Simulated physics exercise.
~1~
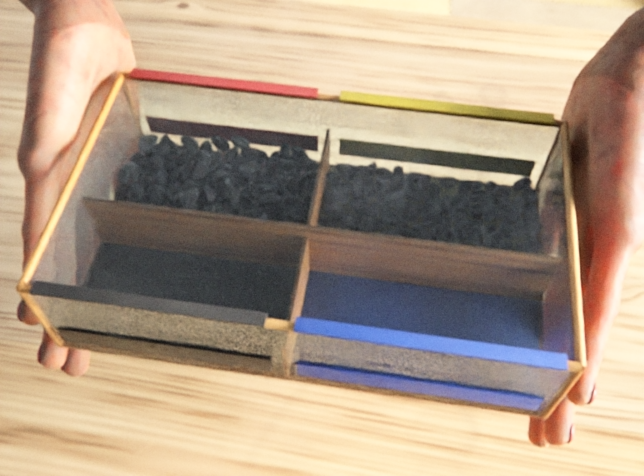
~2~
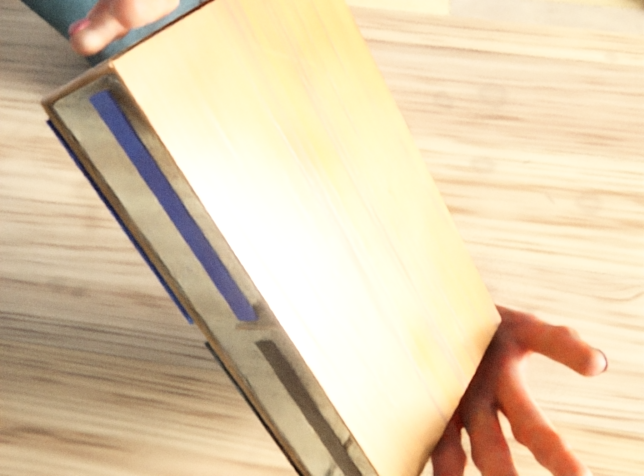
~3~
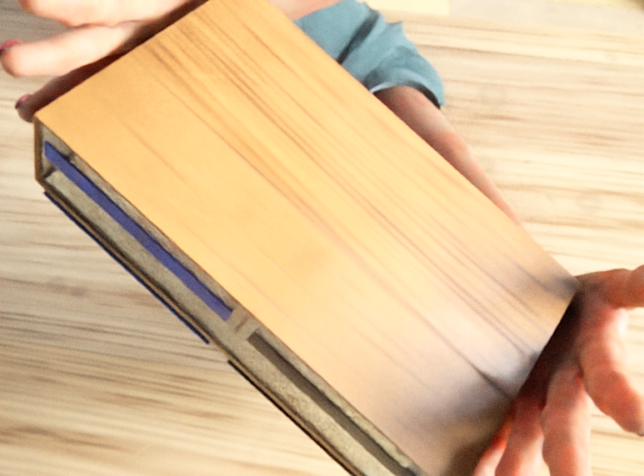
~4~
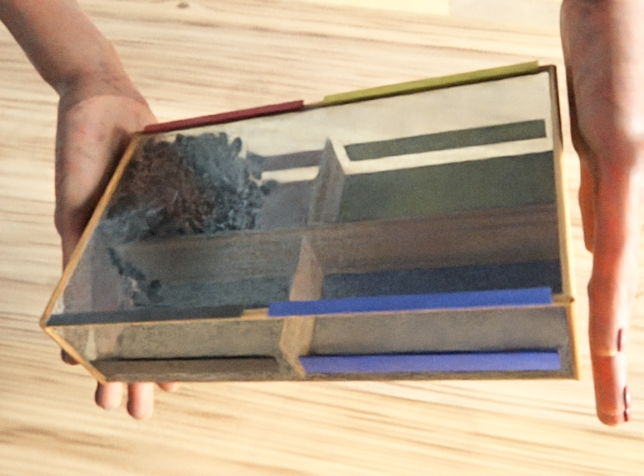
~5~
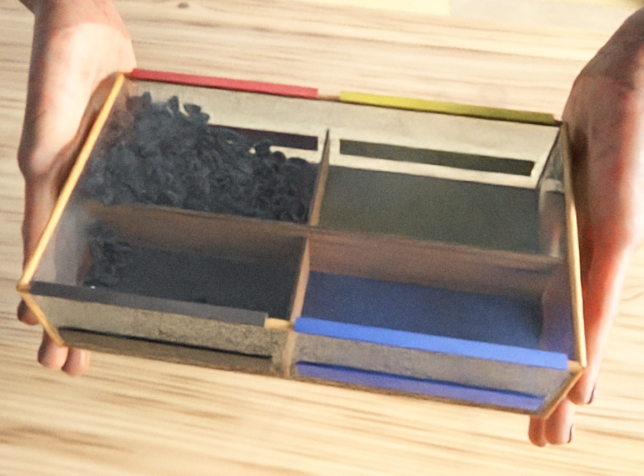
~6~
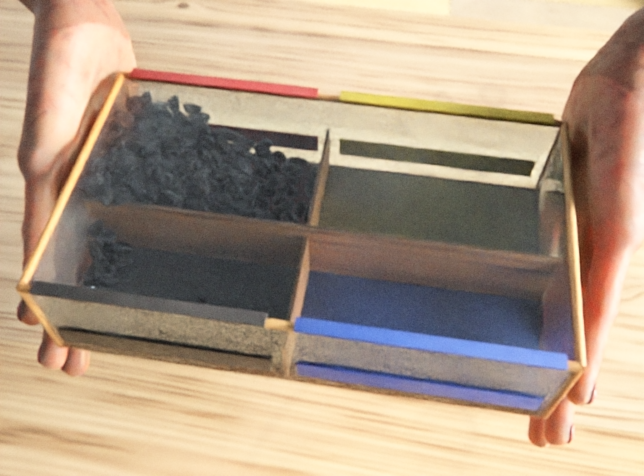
Hands turning over a clear-lidded box of black beans, then bringing it back level with most beans in the red section.
